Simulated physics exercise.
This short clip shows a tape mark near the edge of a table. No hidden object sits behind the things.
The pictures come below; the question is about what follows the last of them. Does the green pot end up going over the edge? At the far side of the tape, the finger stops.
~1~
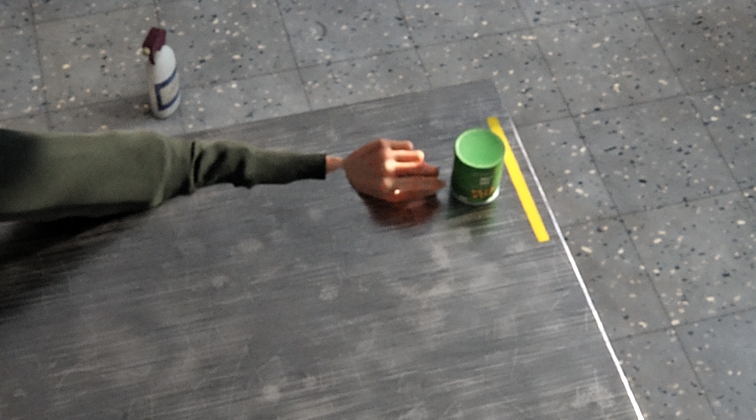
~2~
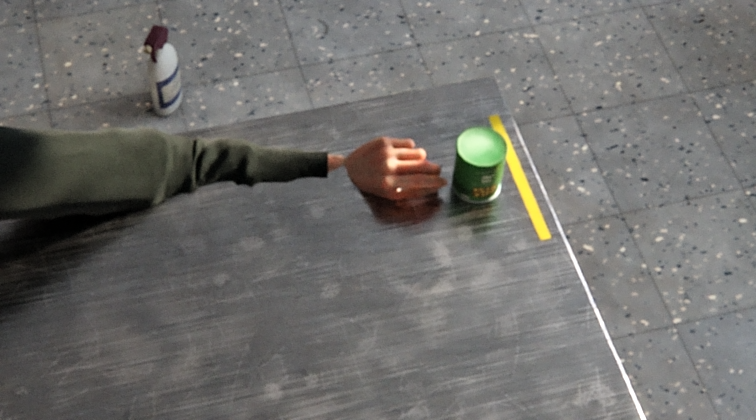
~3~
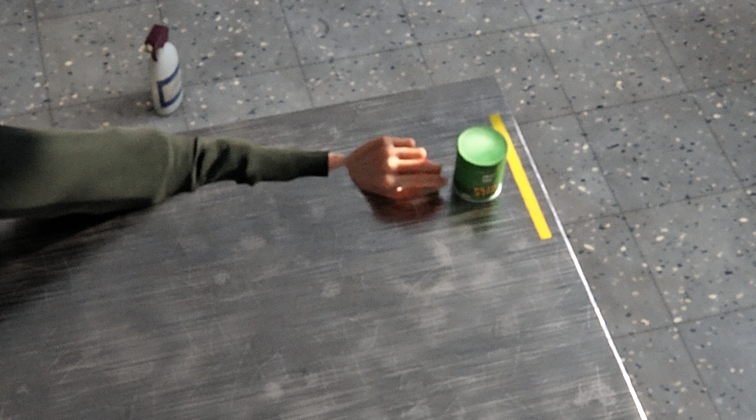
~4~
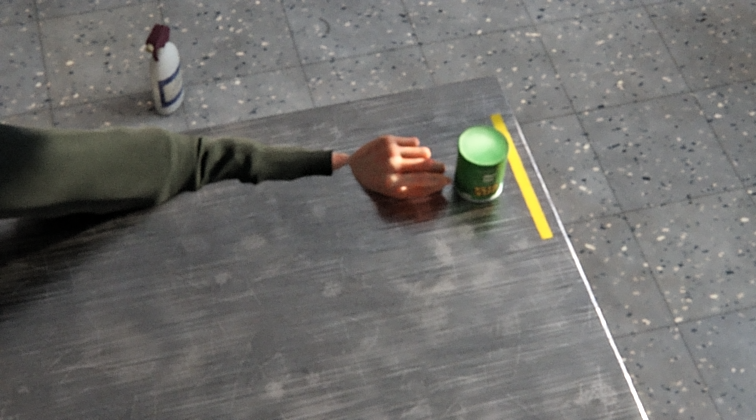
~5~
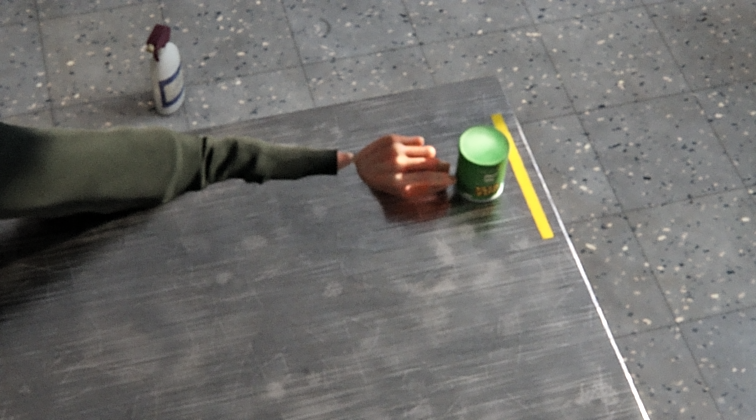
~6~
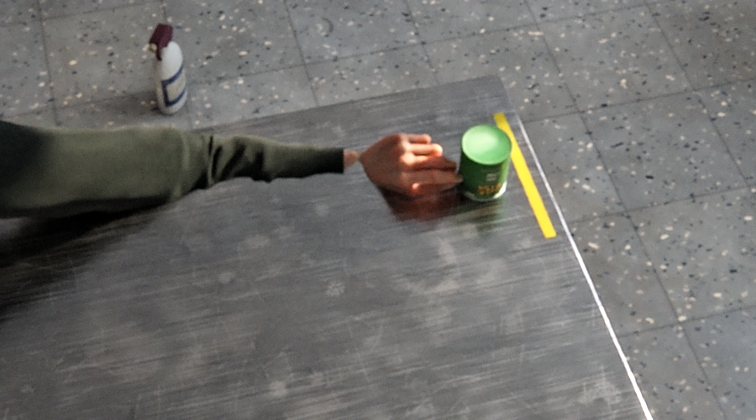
Yes.
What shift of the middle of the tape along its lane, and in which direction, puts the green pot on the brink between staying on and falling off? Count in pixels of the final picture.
12 pixels to the left.
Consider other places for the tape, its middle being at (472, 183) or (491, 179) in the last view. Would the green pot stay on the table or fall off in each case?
Trial 1: Ends up safe; trial 2: Ends up safe.
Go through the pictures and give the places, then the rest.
Green pot (478, 167), in the first frame.
Green pot (479, 166), in the second frame.
Green pot (480, 165), in the third frame.
Green pot (481, 165), in the fourth frame.
Green pot (482, 164), in the fifth frame.
Green pot (484, 163), in the sixth frame.
Then, 1.10 s after the last picture, green pot tipped 16° from how it was near (562, 150).
Then, 1.34 s after the last picture, green pot falling near (589, 208).
Then, 1.56 s after the last picture, green pot down below near (581, 367).
By the end, the green pot drops to the floor.
